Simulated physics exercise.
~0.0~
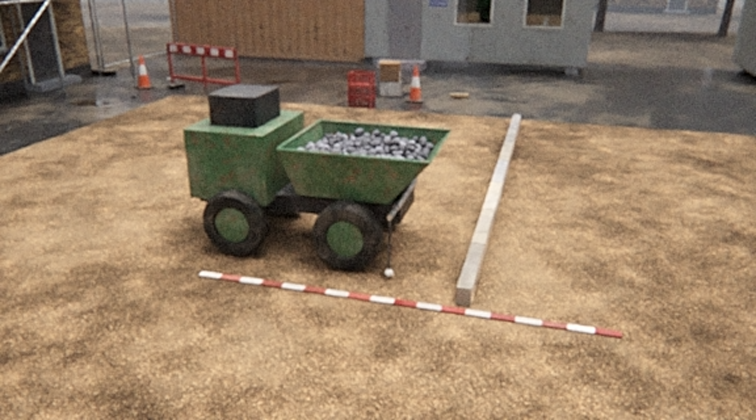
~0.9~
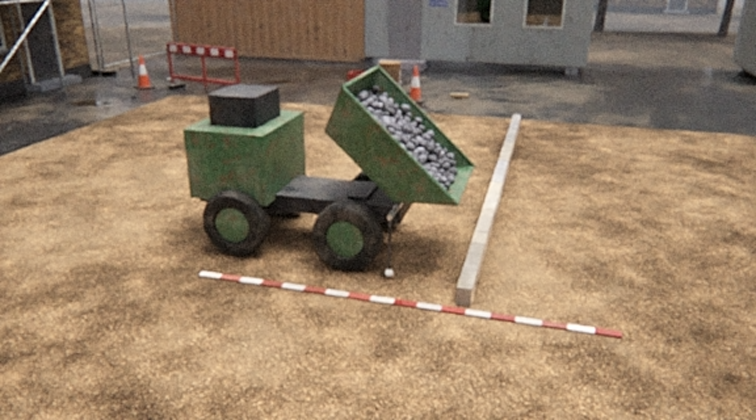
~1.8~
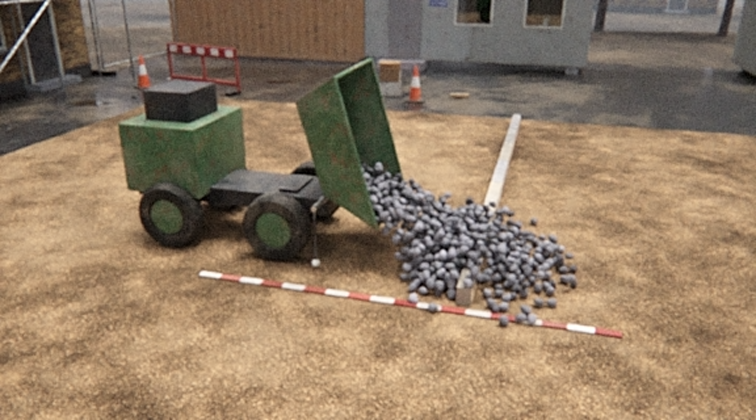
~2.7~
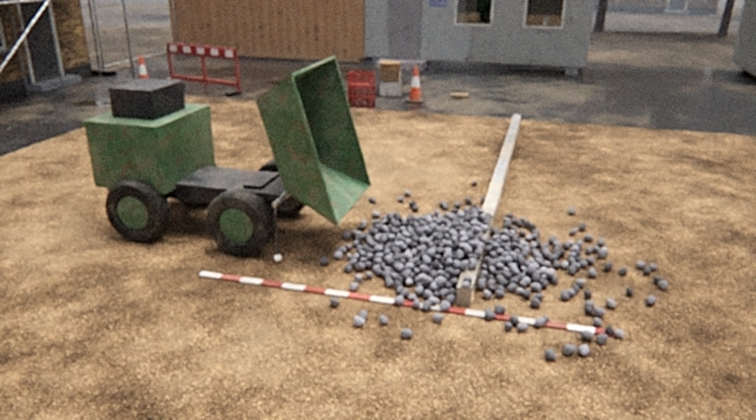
To begin with, a small green dumper loaded with grey stones stands on sandy ground, facing a pale kerb, with a red and white striped pole lying in front. Its body tips up toward the right, the stones still heaped inside as it tilts. The body then swings steeper and the stones pour out over the ground and the kerb, while the machine draws back to the left. It rolls a little farther left, emptying the rest. At the end the raised body is empty, and the stones lie in a wide, low heap, mostly on the dumper's side of the kerb, with some scattered beyond it.
